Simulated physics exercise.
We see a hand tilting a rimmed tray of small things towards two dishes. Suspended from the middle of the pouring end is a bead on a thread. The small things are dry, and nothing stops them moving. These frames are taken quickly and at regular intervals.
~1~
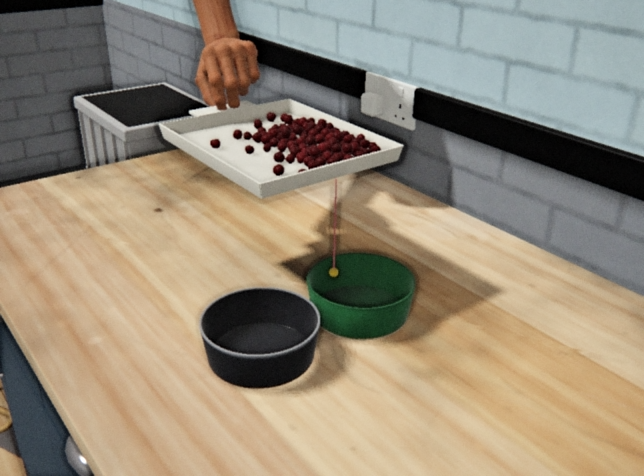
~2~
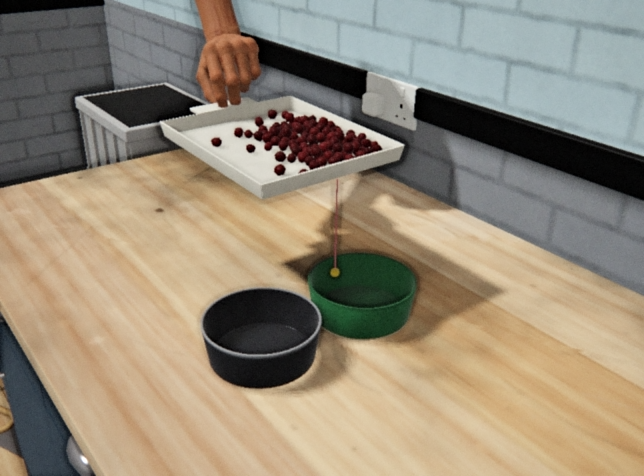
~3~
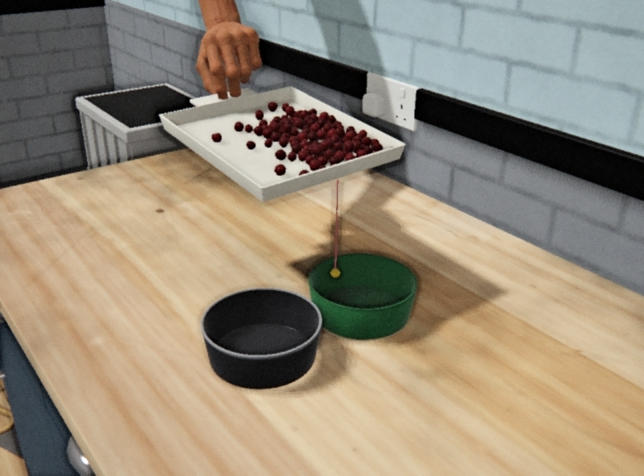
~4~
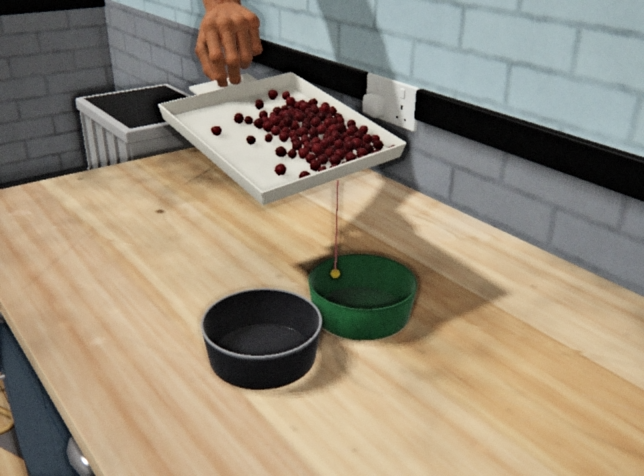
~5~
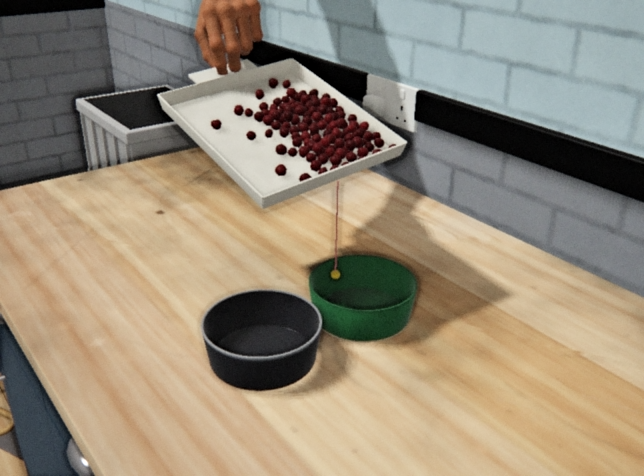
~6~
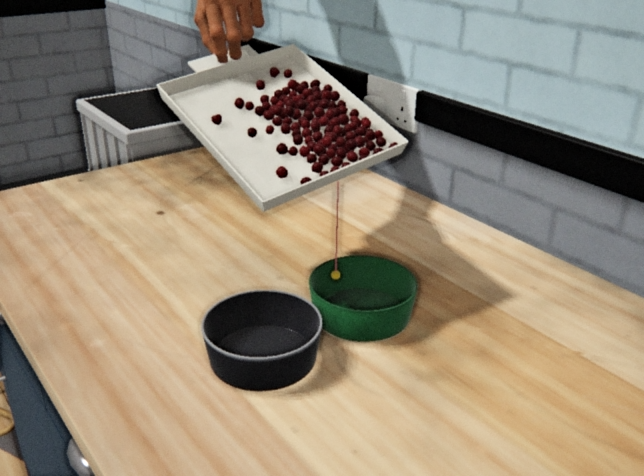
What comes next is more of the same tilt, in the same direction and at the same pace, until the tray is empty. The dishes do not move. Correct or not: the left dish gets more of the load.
Correct.
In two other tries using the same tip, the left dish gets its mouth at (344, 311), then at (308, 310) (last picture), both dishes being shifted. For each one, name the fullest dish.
With the dishes at the first place it's the left-side dish, and at the second it's the left-side dish.
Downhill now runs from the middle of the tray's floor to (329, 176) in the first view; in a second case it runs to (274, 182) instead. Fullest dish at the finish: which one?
For the first heading it's the dish at right, and for the second it's the dish at left.
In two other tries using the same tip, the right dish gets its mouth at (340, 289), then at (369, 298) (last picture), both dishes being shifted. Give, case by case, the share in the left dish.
30 per cent the first time, 40 per cent the second time.
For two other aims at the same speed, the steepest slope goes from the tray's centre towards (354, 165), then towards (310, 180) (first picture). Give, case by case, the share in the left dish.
First heading 0 %, second heading 30 %.
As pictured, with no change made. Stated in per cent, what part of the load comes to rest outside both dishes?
50 %.
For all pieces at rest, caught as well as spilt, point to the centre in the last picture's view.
I'd put the middle somewhere around (303, 356).
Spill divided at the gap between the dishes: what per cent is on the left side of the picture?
10 %, roughly.
Shortly afterwards, tray tipped steeply; the bulk on the tray; only a few in the left dish; only a few outside both; a little in the air.
Next, tray tipped past a quarter turn; the bulk on the tray; a little in the left dish; only a few in the right dish; a little outside both; only a few in the air.
Some moments later, tray tipped past a quarter turn; near half in the left dish; a little in the right dish; near half outside both.
In the end, tray tipped past a quarter turn; near half in the left dish; a little in the right dish; near half outside both.
